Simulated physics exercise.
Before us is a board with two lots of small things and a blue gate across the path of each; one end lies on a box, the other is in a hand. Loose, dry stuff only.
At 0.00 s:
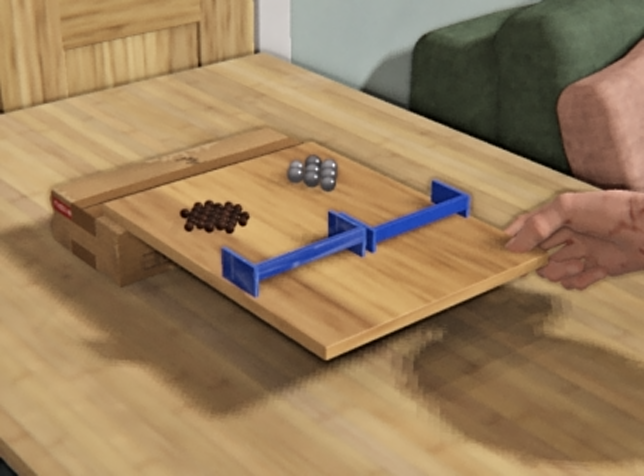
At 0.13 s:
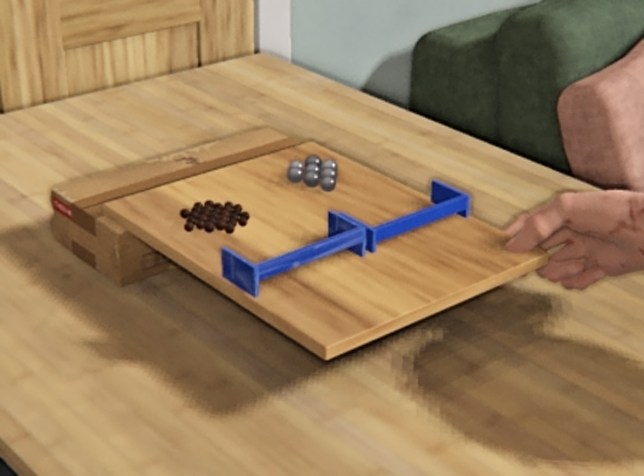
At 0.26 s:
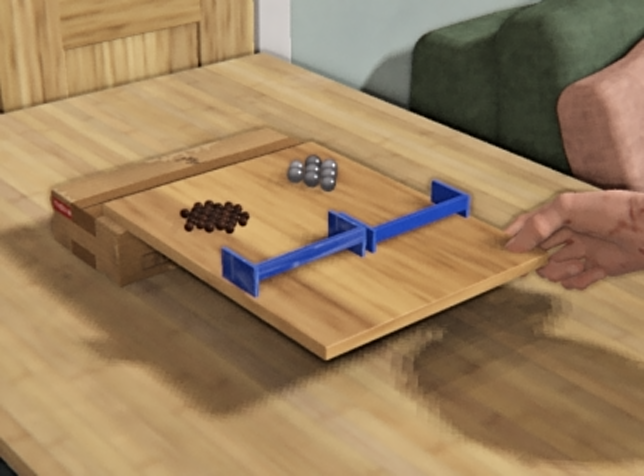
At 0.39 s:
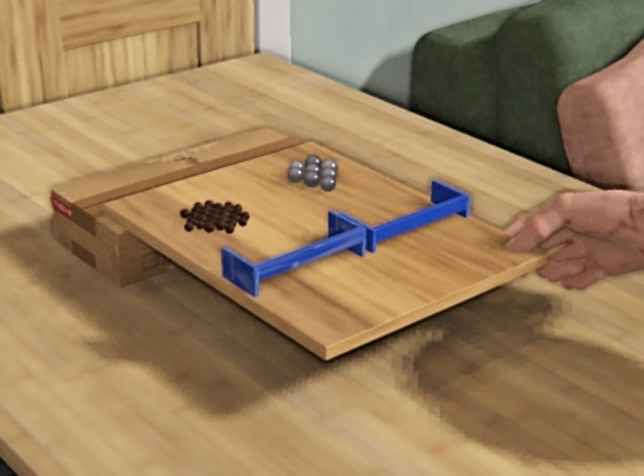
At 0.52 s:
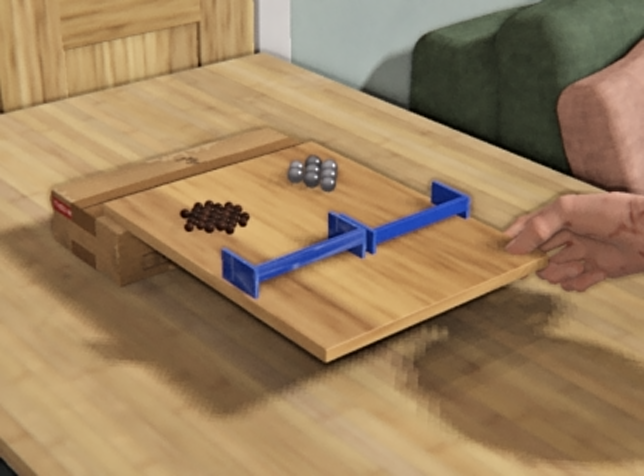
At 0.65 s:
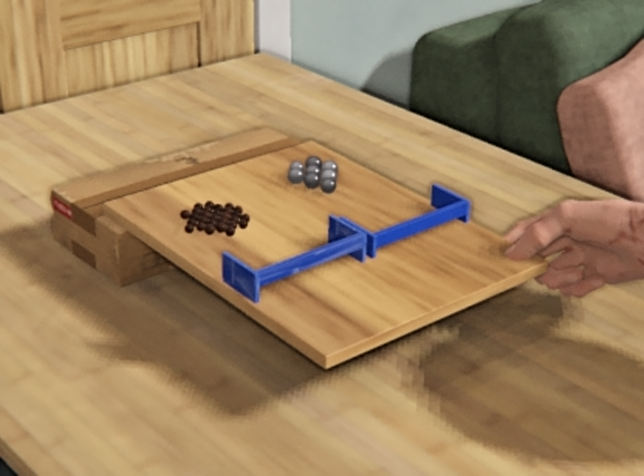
At first, a hand holds one end of a wooden board whose other end rests on a cardboard box, with small dark balls and a few silver balls sitting behind blue gates. The hand then lowers its end very slightly, while both groups of balls stay in place on the board.
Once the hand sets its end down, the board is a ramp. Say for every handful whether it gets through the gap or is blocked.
Outcome: The nearer handful is going to go free; the farther handful is going to get hung up.
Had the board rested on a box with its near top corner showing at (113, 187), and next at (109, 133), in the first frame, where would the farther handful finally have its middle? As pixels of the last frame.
(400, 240), then (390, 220).
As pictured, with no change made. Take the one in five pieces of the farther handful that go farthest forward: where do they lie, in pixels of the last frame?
Around (418, 255).
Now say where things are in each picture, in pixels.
In the first picture, held end of the board at (327, 345), level; box at (201, 200), about a quarter as high as the board is long; nearer handful at (214, 217), some chocolate balls; farther handful at (312, 172), a few steel balls; nearer gate at (310, 253), its slot higher than a piece; farther gate at (420, 218), its slot lower than a piece.
In the second picture, held end of the board at (327, 345), level; farther handful at (312, 172).
In the third picture, held end of the board at (327, 345), level; nearer handful at (214, 217).
In the fourth picture, held end of the board at (327, 345), level; farther handful at (312, 172).
In the fifth picture, held end of the board at (327, 347), level; nearer handful at (214, 218).
In the sixth picture, held end of the board at (327, 353), down by 2°; box at (201, 200); nearer handful at (214, 219), not moving; farther handful at (313, 173), not moving; nearer gate at (310, 259); farther gate at (421, 224).
After 1.10 s, board sloping at 9°; nearer handful on its way down; farther handful on its way down.
After 1.49 s, board resting at 12°; nearer handful all past its gate; farther handful has reached its gate.
By the end (3.0 s), board resting at 12°; nearer handful all past its gate; farther handful gathered behind its gate.
